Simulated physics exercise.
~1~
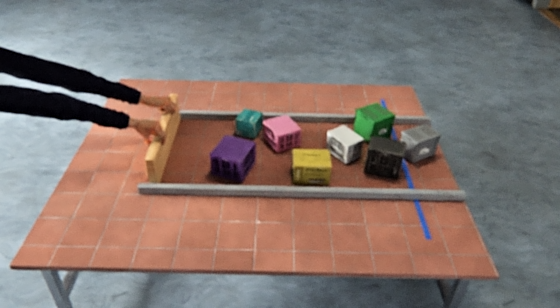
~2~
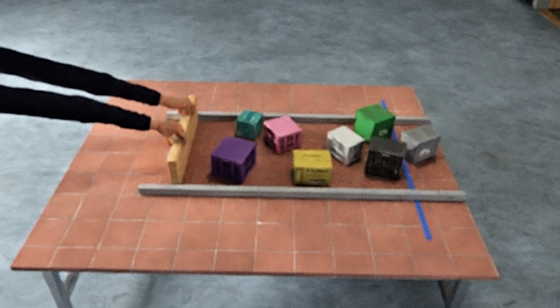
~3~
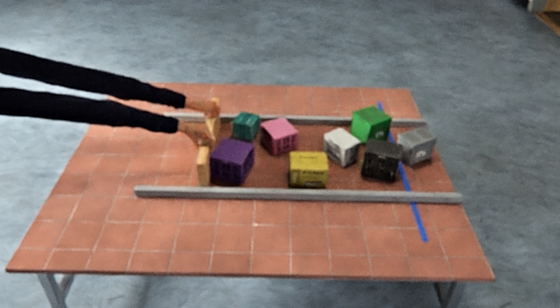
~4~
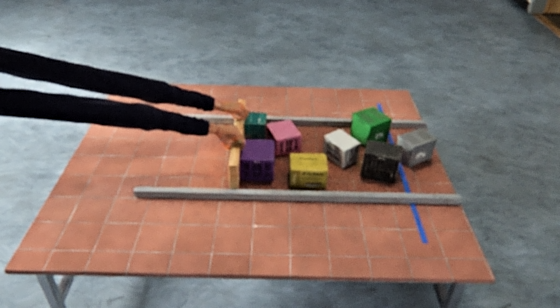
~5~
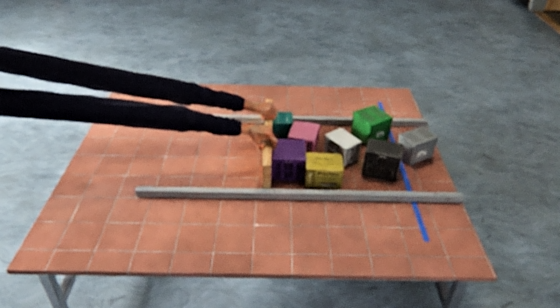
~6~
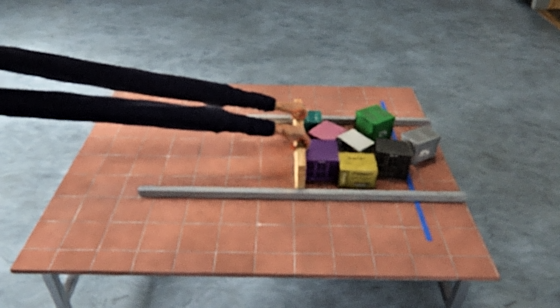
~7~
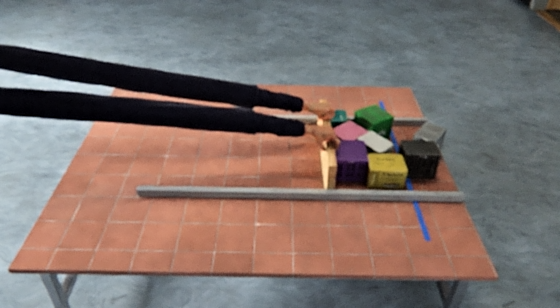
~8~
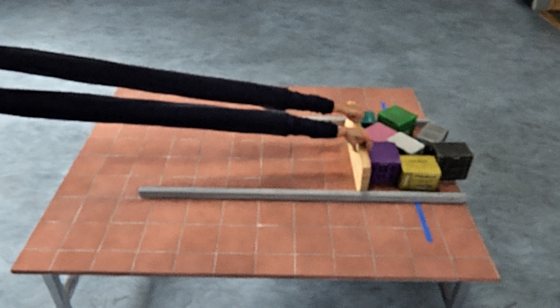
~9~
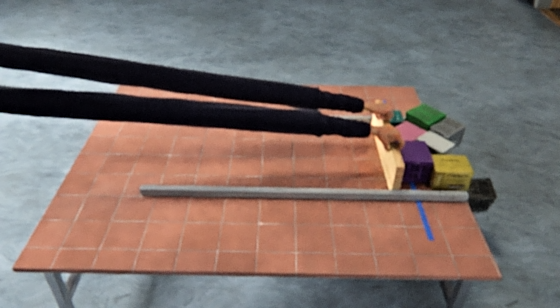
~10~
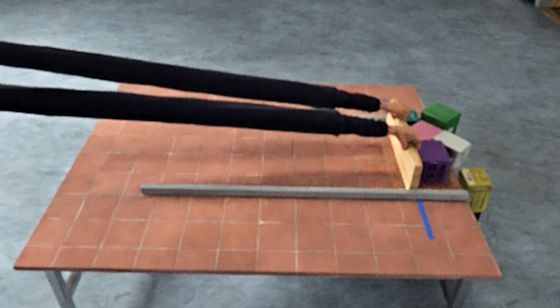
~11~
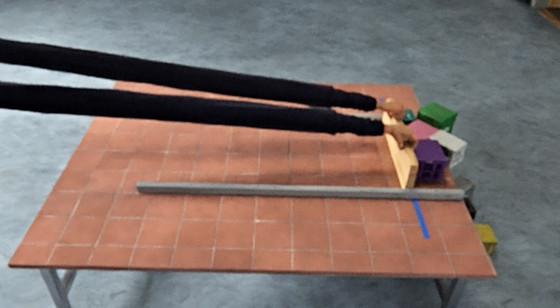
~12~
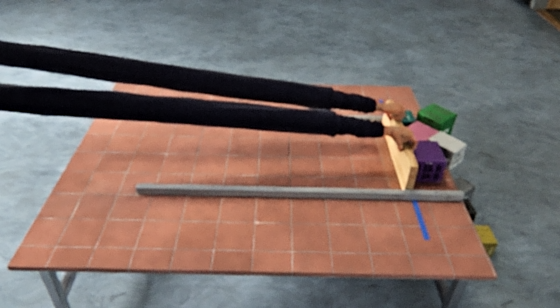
In the video, two hands push an upright wooden plank rightward across a tiled table, gathering colourful boxes between two rails. The cluster slides past the blue tape, and the black, grey and yellow boxes drop off the right edge, while the others stay bunched against the halted plank.
